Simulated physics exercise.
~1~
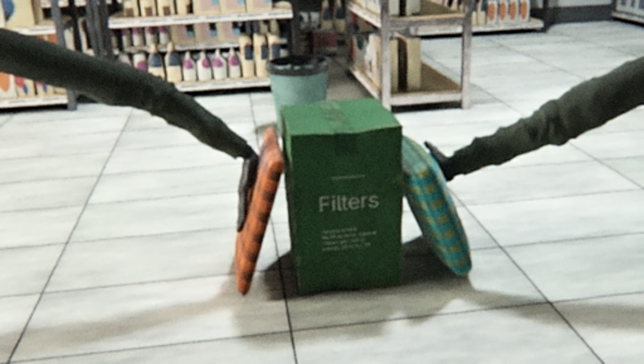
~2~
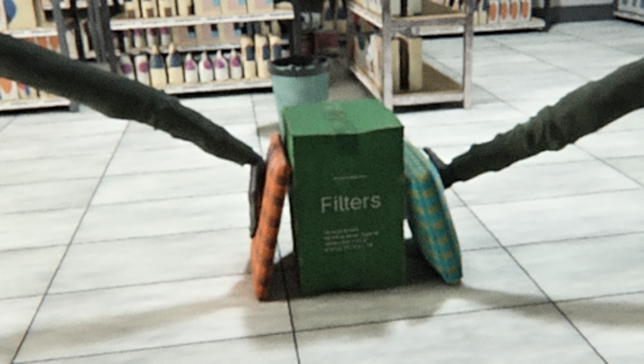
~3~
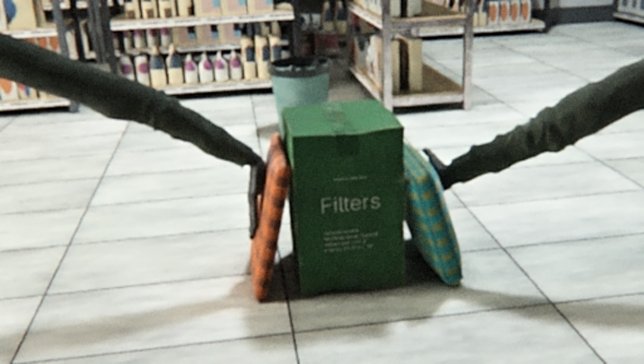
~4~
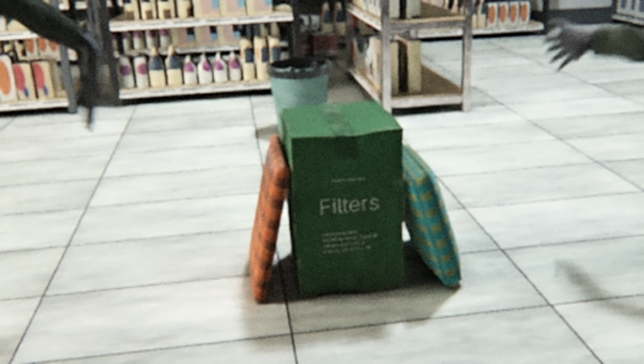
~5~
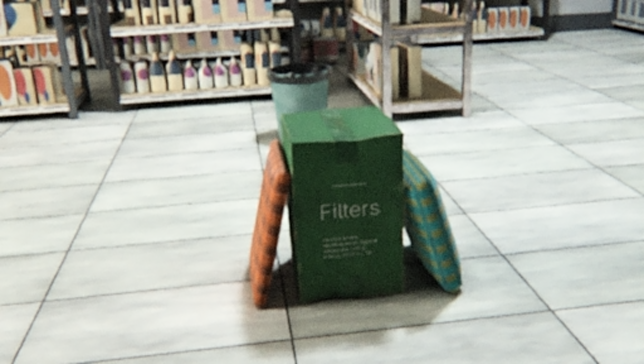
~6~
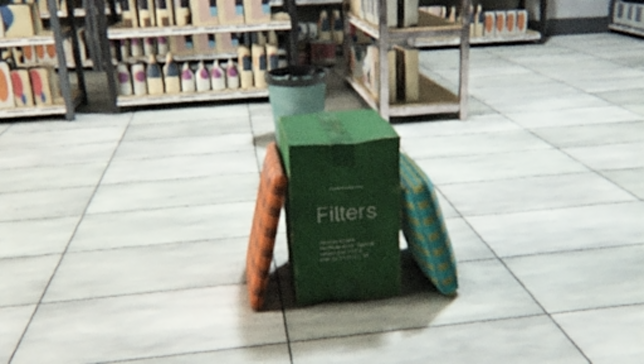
At first, two dark-sleeved arms reach in from either side, holding an orange checked pad and a turquoise checked cushion on edge against a green box on a tiled shop floor. The hands ease both inward a little, the orange one shifting right and the turquoise one left, until they rest more closely against the box. The hands pause there, then let go and draw back toward the sides. Soon the arms are out of sight. Left alone, the orange pad and the turquoise cushion both stay propped against the upright box, with shelves of bottles behind.
